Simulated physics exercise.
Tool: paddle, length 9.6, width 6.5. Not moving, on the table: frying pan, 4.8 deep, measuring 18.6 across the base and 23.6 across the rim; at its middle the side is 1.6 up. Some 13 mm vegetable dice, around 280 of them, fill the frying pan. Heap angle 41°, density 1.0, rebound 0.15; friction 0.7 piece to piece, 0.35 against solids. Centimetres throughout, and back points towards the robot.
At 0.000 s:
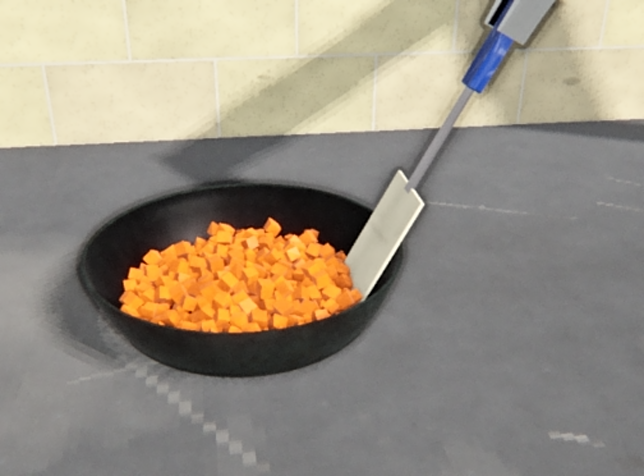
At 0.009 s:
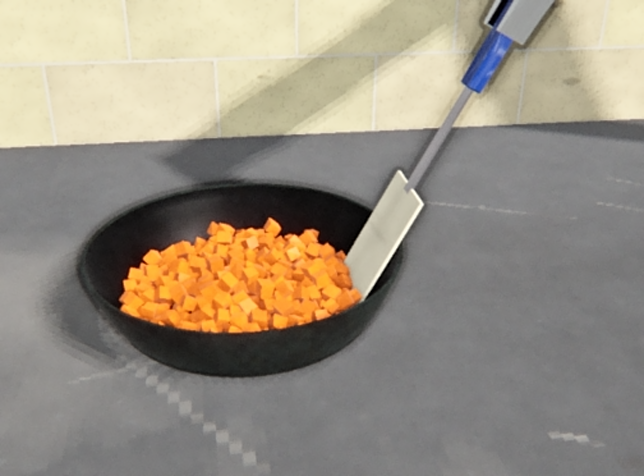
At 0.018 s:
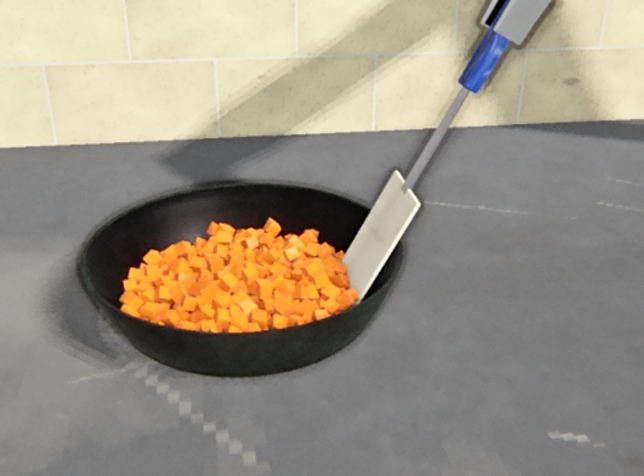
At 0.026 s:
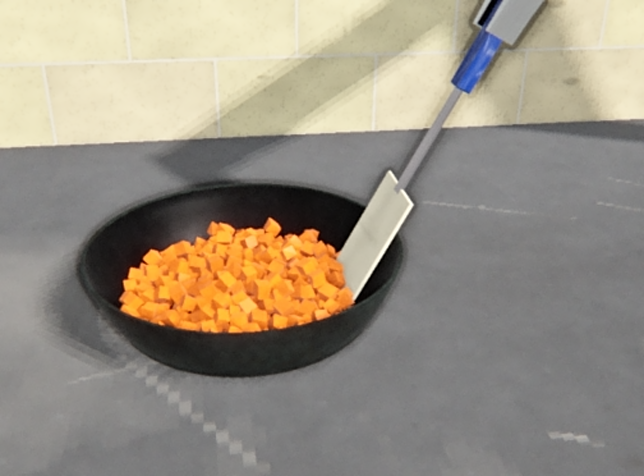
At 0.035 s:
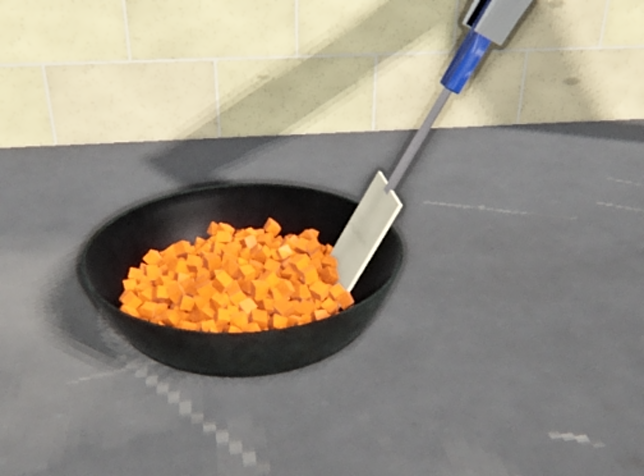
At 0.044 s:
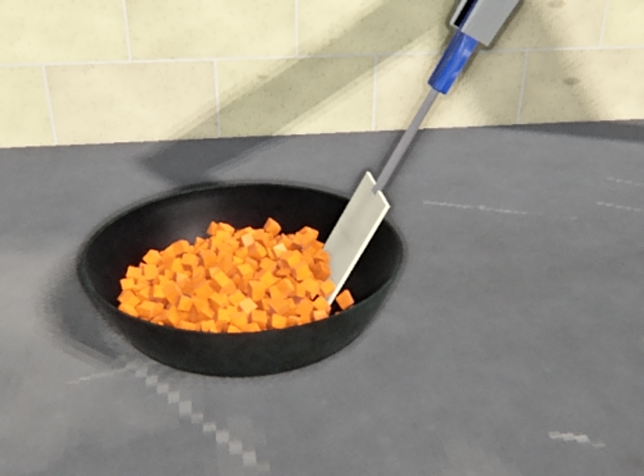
On a grey tabletop, a blue-collared metal paddle edging slightly left through orange cubes heaped in a stationary black frying pan.
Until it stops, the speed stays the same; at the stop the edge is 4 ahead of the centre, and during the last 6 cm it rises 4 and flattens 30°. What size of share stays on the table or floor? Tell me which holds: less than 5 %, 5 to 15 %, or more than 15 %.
5 to 15 % holds.
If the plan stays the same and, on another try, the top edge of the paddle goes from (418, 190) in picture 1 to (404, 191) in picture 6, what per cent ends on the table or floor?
Around 0 per cent finishes on the table or floor.
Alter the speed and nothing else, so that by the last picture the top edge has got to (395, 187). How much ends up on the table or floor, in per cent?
Some 0 percent.
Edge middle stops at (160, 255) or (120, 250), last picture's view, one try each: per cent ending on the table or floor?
About 15 and 20 per cent.
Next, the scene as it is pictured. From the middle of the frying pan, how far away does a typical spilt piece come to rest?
Roughly 26 centimetres.
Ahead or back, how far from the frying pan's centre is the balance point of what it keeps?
It sits near 3.5 centimetres ahead of centre.
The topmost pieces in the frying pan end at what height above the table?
It reaches roughly 6.5 cm.
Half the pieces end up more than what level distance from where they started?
Around 3 cm, measured level.
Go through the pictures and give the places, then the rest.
Paddle top edge at (411, 186), sloping 62°; upper third of the load around (248, 278), from x 130 to 360, top at y 230; 276 in the frying pan, in the first frame.
Paddle top edge at (410, 186), sloping 62°; upper third of the load around (248, 279), from x 130 to 360, top at y 230, in the second frame.
Paddle top edge at (407, 187), sloping 62°; upper third of the load around (249, 278), from x 130 to 360, top at y 230, in the third frame.
Paddle top edge at (400, 187), sloping 62°; upper third of the load around (248, 278), from x 130 to 360, top at y 230, in the fourth frame.
Paddle top edge at (390, 188), sloping 62°; upper third of the load around (249, 276), from x 130 to 360, top at y 230, in the fifth frame.
Paddle top edge at (378, 188), sloping 62°; upper third of the load around (246, 273), from x 125 to 360, top at y 230; 276 in the frying pan, in the sixth frame.
By 0.07 s, sloping 61°, highest piece 5 above the table; 276 in the frying pan.
By 0.10 s, sloping 50°, highest piece 6 above the table; 276 in the frying pan.
By 0.31 s, sloping 32°, highest piece 6 above the table; 253 in the frying pan, 20 on the table or floor, 3 on the blade or in flight.
By 1.36 s, sloping 32°, highest piece 6 above the table; 253 in the frying pan, 23 on the table or floor.
Final count, 253 in the frying pan, 23 on the table or floor. That is 8 % on the table or floor.
